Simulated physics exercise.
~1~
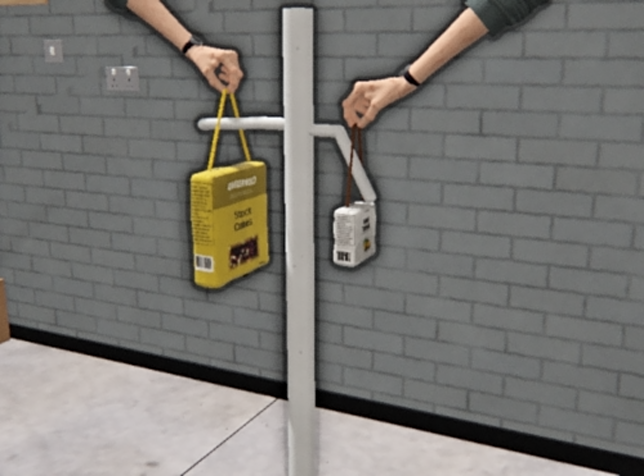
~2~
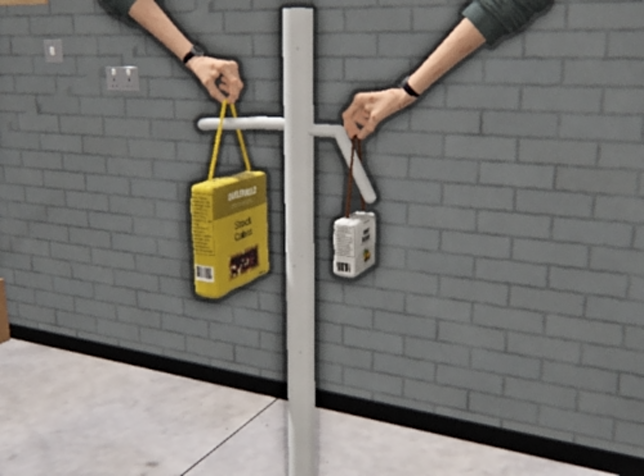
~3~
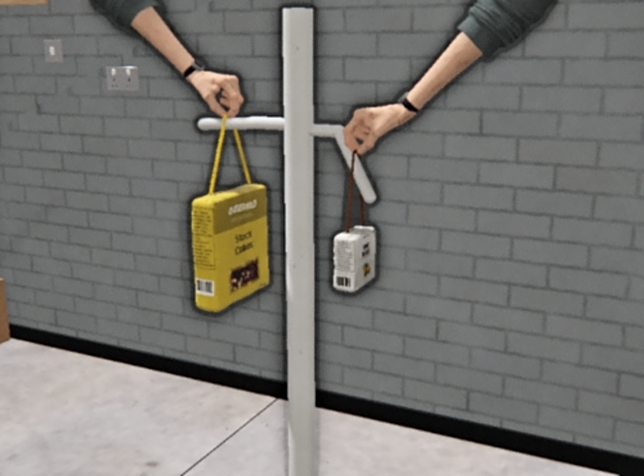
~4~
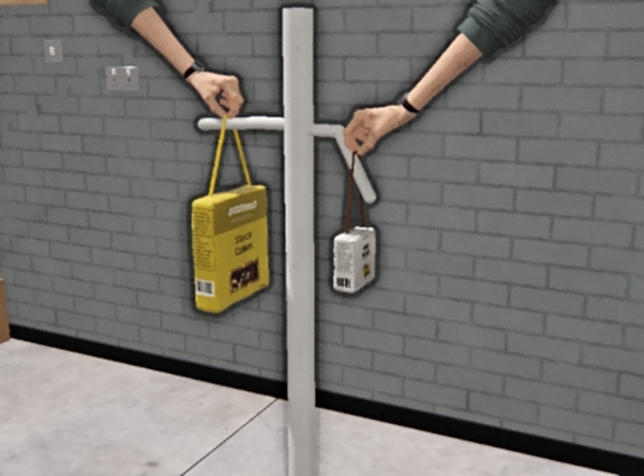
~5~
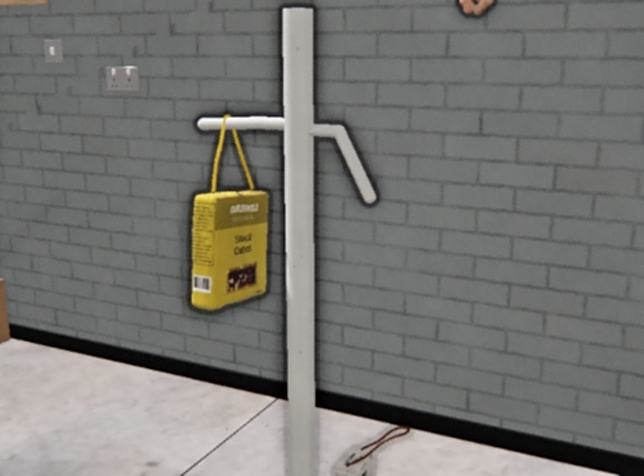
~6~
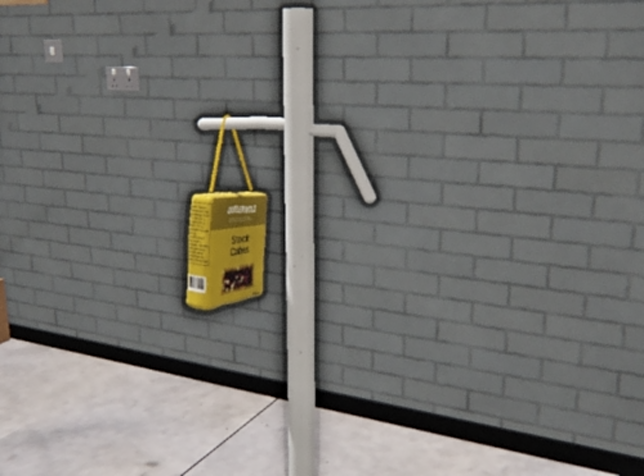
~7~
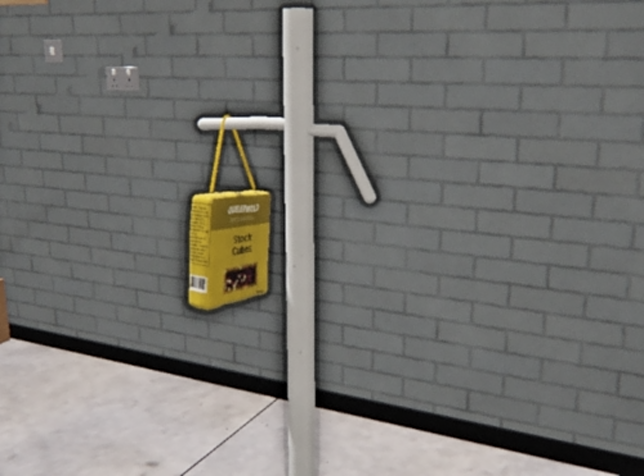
A yellow bag stays hung on the left peg while a white pouch drops to the floor.
